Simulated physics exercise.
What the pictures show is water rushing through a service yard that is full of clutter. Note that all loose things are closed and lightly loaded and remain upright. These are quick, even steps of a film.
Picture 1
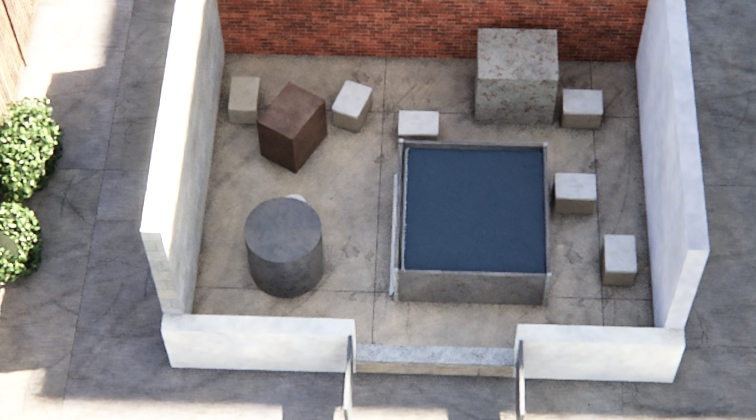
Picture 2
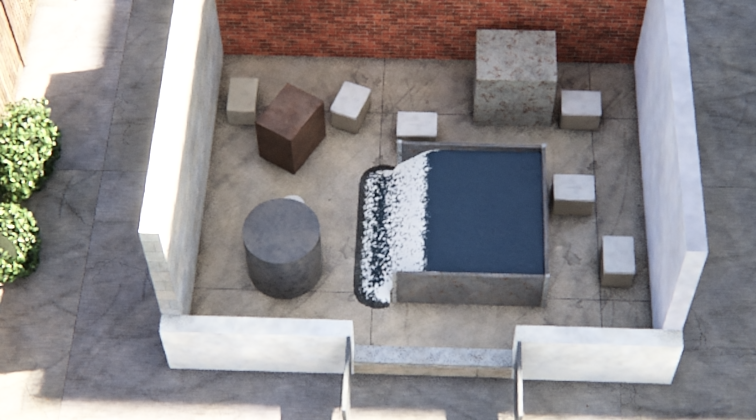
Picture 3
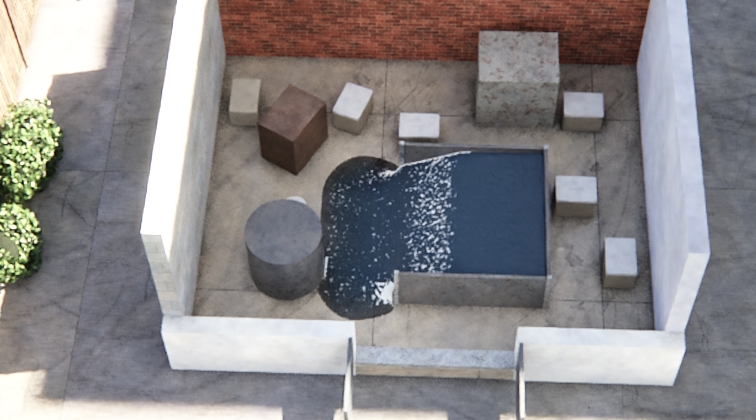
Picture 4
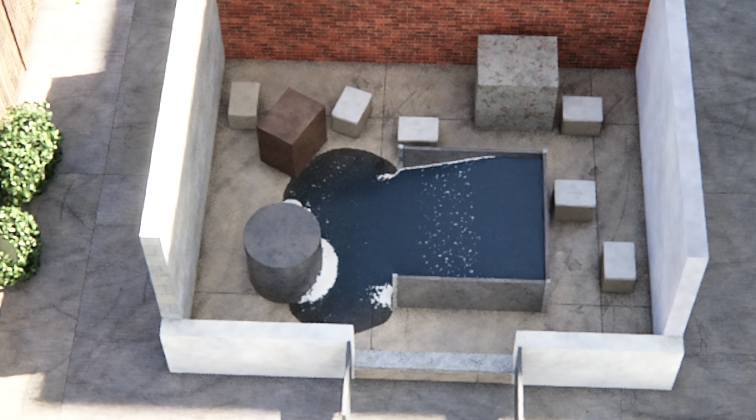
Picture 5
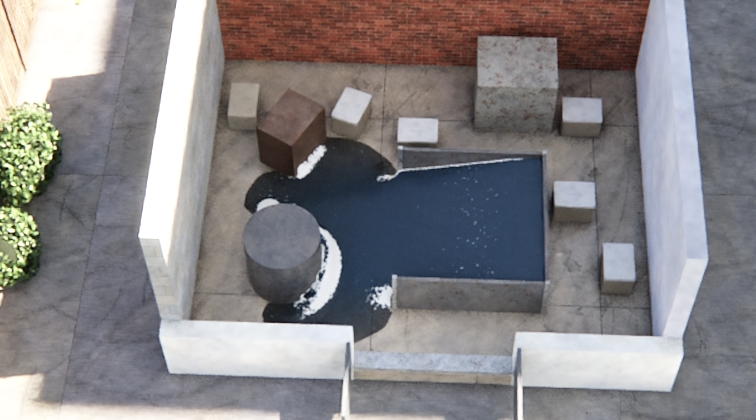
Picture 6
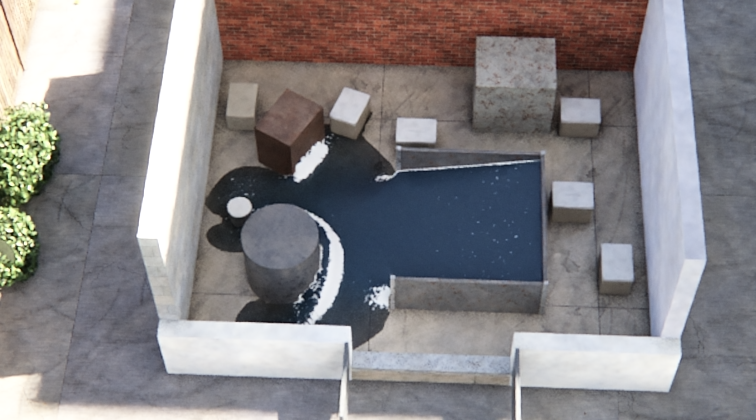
In this clip, dark water bursts leftward from an open-topped tank in a walled yard, spreads across the paved floor among scattered blocks, and foams against a grey cylinder and a brown box as it flows around them.
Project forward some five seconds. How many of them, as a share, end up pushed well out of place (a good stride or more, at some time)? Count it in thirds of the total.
The result is a share of a third to two thirds.
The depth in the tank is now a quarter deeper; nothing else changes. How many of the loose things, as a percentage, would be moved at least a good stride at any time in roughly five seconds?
40 per cent or so.
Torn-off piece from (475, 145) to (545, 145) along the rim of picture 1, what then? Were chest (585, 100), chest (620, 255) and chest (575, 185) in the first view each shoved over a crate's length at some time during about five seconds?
In turn: Moved that far, moved that far, stayed within it.
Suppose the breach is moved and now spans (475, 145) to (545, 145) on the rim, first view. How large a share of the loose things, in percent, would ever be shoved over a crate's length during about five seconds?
It comes to roughly 90 %.
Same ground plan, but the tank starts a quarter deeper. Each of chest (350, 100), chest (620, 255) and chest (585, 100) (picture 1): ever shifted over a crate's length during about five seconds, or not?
Result by item: Covered it; didn't cover it; didn't cover it.
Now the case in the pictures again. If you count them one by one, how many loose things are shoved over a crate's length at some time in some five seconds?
That comes out at 3.
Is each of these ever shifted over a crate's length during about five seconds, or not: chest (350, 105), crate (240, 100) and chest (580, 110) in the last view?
Here's how it goes one after another: Traveled a good way, traveled a good way and remained close.
A moment on, 1 of 7 are well off their spots; 1 afloat.
Next, 3 of 7 are well off their spots; 2 afloat.
Later, 2 of 7 are well off their spots; 3 afloat.
In the end, 2 of 7 are well off their spots, and 3 have been at some point; 4 afloat.
